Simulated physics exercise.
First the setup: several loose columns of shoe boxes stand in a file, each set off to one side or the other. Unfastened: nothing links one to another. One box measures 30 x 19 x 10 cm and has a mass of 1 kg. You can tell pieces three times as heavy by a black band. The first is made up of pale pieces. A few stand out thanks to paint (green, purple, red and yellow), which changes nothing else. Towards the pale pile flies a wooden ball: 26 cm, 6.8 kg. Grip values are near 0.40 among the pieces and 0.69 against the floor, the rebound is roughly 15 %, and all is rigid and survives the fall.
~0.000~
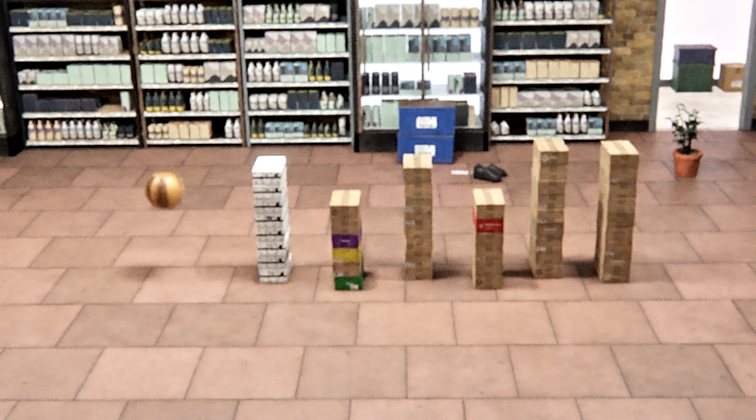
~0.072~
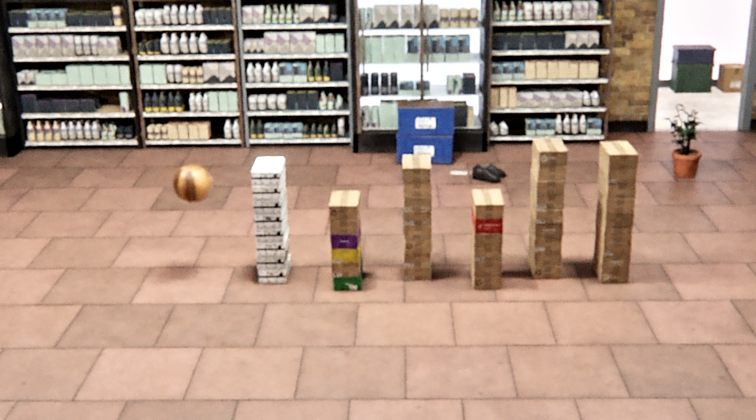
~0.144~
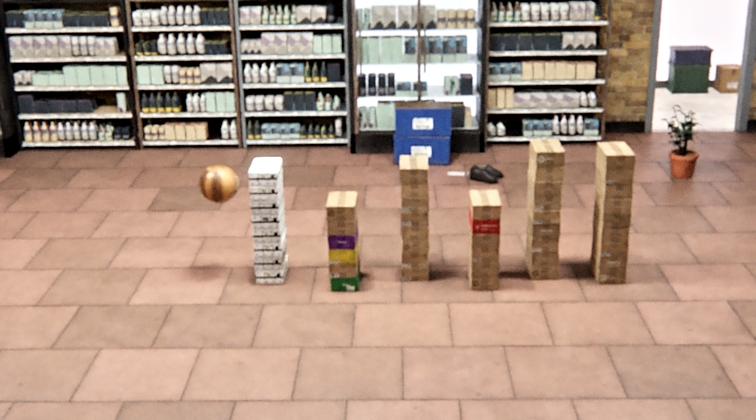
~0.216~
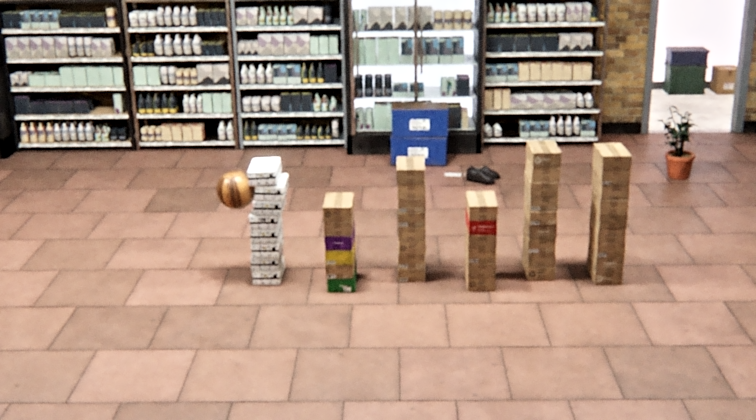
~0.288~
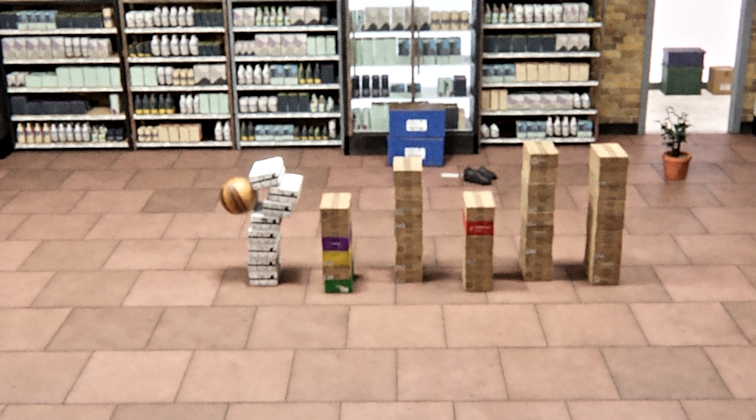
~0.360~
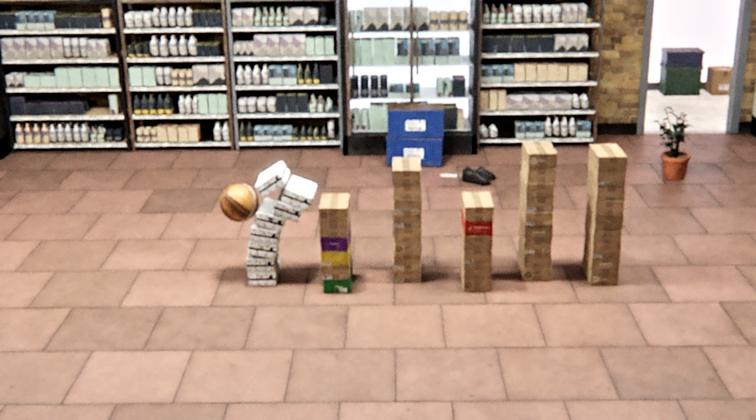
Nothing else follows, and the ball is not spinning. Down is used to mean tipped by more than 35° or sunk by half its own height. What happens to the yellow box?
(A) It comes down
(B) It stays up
The answer is A.
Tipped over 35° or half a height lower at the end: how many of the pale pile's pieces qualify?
Tally of pale pieces: 6.
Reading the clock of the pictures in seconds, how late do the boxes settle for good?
I'd say around 3.5 seconds.
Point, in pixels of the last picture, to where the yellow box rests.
It ends up at about (385, 275) in the last picture.
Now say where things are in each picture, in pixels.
In the first picture (places mark the middle of the side facing us; the camera pans a little), ball (165, 190) 52 cm from contact, 2.9 m/s; yellow box (346, 256); purple box (345, 242); green box (348, 284); the rest undisturbed.
The second picture shows ball (193, 184) 32 cm from contact, 2.8 m/s; yellow box (345, 256).
The third picture shows ball (219, 184) 13 cm from contact, 2.8 m/s; yellow box (342, 257).
The fourth picture shows ball (236, 190) after contact, 1.0 m/s; yellow box (339, 258).
The fifth picture shows ball (239, 196) after contact, 0.3 m/s; yellow box (336, 258); the rest undisturbed.
The sixth picture shows ball (239, 203) after contact, 1.0 m/s; yellow box (335, 259); purple box (334, 245); green box (337, 287); the rest undisturbed.
After 0.52 s, 3 of the pale pile down; none of the 38 other boxes down, 3 disturbed; yellow box unmoved; purple box shifted 10 mm.
After 0.78 s, 6 of the pale pile down; none of the 38 other boxes down, 6 disturbed; yellow box leaning 13°; purple box leaning 13°.
After 1.10 s, 6 of the pale pile down; 1 of the 38 other boxes down; yellow box leaning 35°; purple box leaning 35°.
After 1.62 s, 6 of the pale pile down; 5 of the 38 other boxes down; yellow box on its side; purple box on its side.
At rest (3.8 s), 6 of the pale pile down; 5 of the 38 other boxes down; yellow box on its side; purple box on its side; red box unmoved. As the last picture would show them, middles, yellow box near (385, 275), purple box near (421, 276).
